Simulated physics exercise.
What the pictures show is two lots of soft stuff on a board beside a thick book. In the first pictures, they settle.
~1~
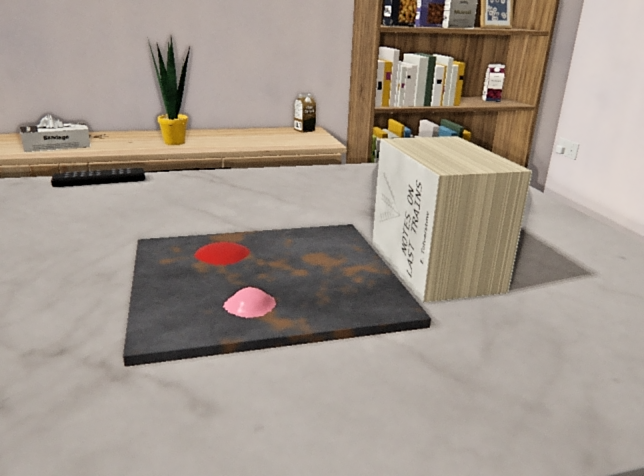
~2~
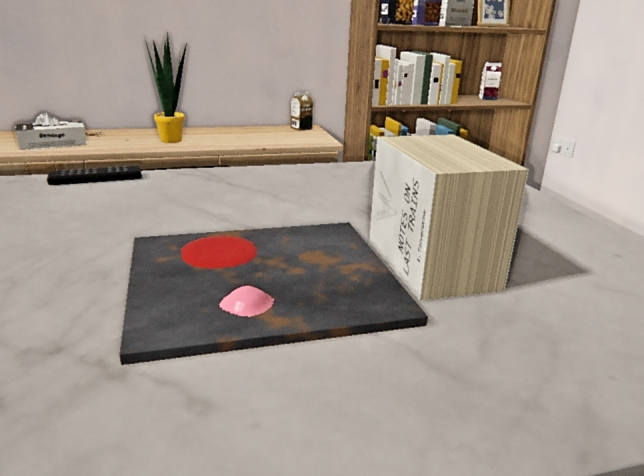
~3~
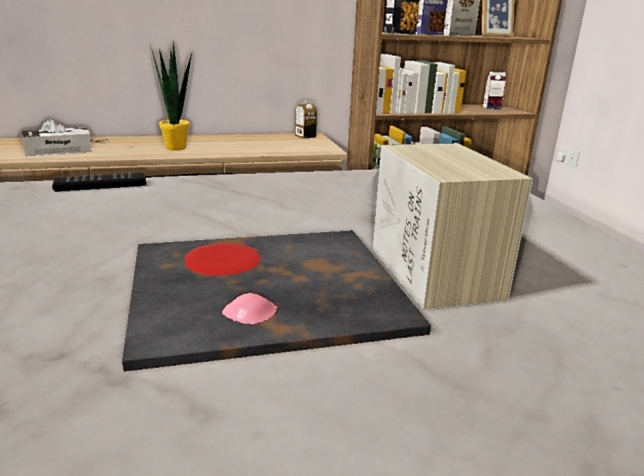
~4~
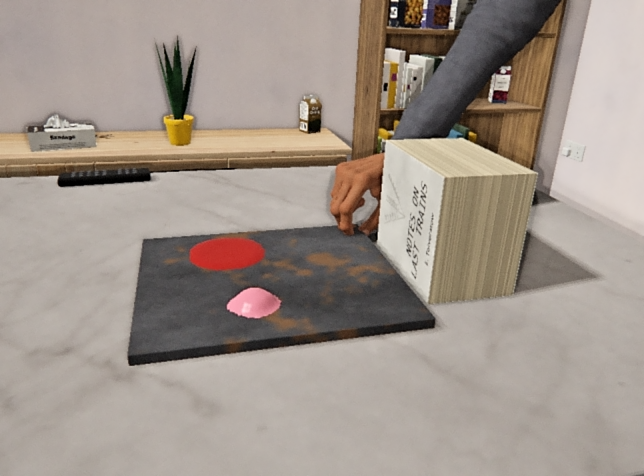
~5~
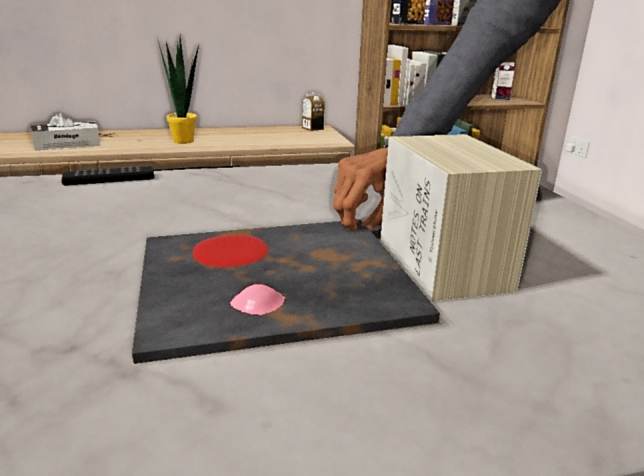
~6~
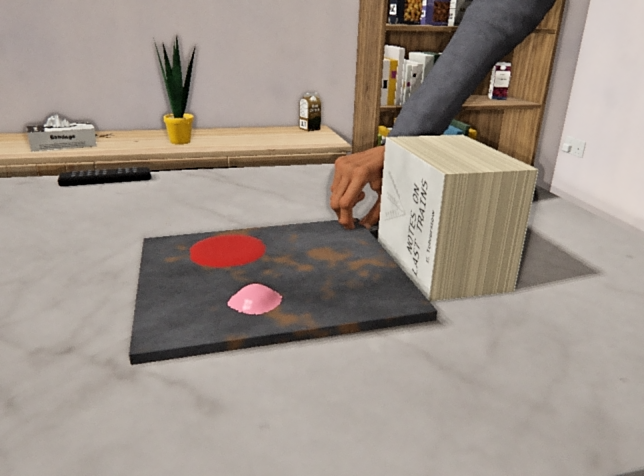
At first, a small pink mound and a red patch sit on a dark board beside a thick book on a marble surface, and the red patch widens and flattens. Then a hand reaches in behind the book to the board's far edge, and the board barely moves while the pink mound keeps its shape.
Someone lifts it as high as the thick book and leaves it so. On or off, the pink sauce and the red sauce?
Note - pink sauce: It does not leave; red sauce: It leaves the surface.
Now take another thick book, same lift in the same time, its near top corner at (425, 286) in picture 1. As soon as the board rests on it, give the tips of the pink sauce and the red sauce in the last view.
First about (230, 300), second about (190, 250).
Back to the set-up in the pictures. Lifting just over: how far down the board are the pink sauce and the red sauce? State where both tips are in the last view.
First at (204, 263), then at (137, 258).
Soon after, slope about 33°; the pink sauce has not moved; the red sauce is dripping off the low end.
Later, the pink sauce has not moved; the red sauce is dripping off the low end.
In the end, slope about 33°; the pink sauce has not moved; the red sauce is dripping off the low end.
